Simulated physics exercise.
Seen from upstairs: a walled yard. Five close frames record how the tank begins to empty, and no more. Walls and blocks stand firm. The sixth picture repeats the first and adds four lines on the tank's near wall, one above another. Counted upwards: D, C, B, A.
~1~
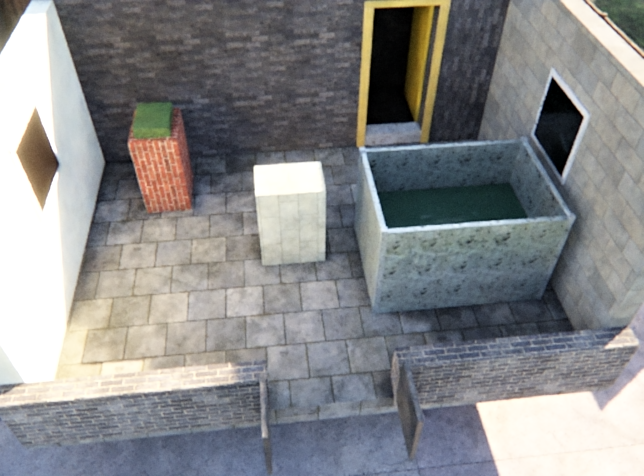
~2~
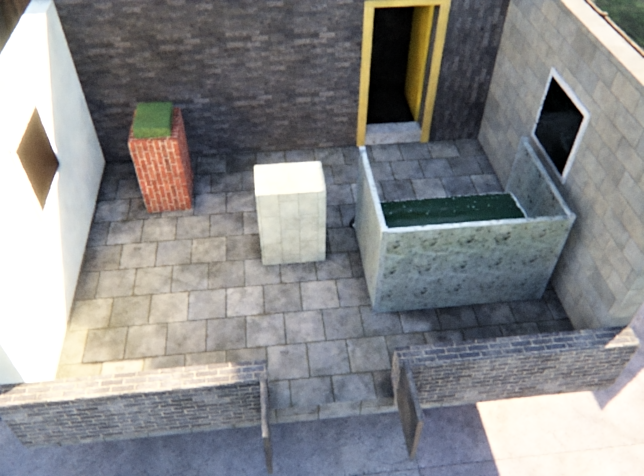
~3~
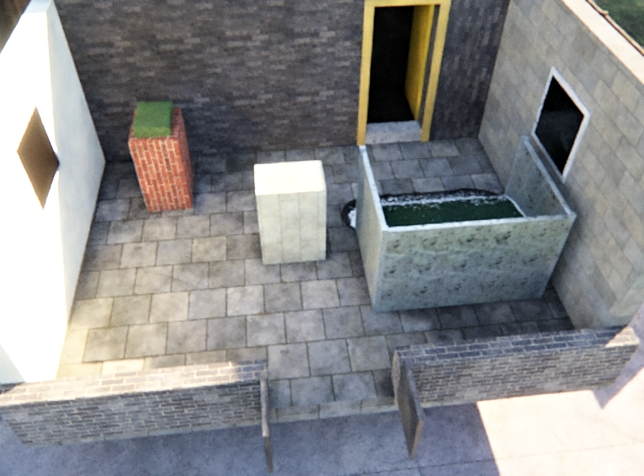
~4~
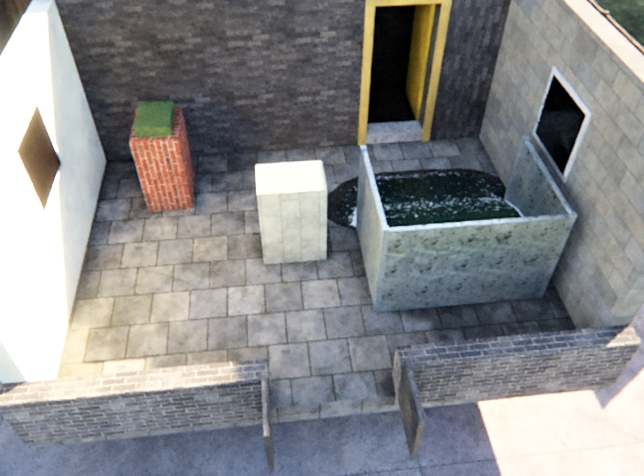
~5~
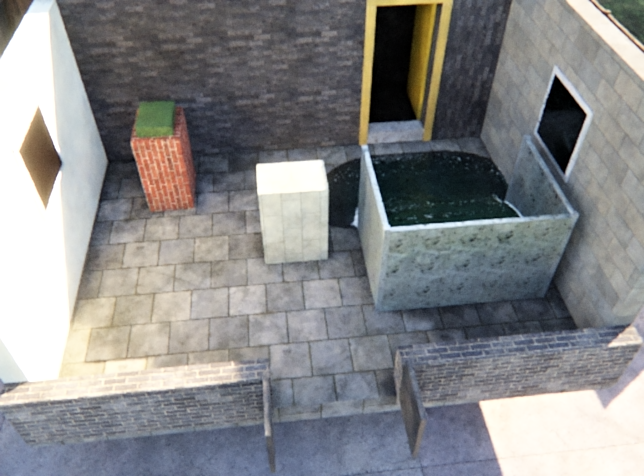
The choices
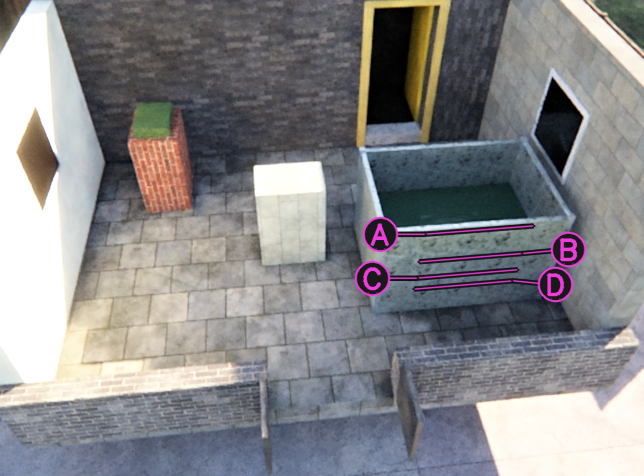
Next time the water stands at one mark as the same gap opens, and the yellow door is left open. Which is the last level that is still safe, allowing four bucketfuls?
Choose D.
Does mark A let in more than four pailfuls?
Yes.
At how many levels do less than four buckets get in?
One of the four.
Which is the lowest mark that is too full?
C.
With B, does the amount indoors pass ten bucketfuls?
Yes, it does.
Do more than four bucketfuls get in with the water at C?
Yes.
On the marked copy, A at (479, 230); B at (471, 257); C at (467, 273); D at (464, 284); from the bottom up D, C, B, A.
If A is chosen, dozens of bucketfuls pour in.
If B is chosen, dozens of bucketfuls pour in.
If C is chosen, about 10 bucketfuls get in.
If D is chosen, a bucket or two gets in.
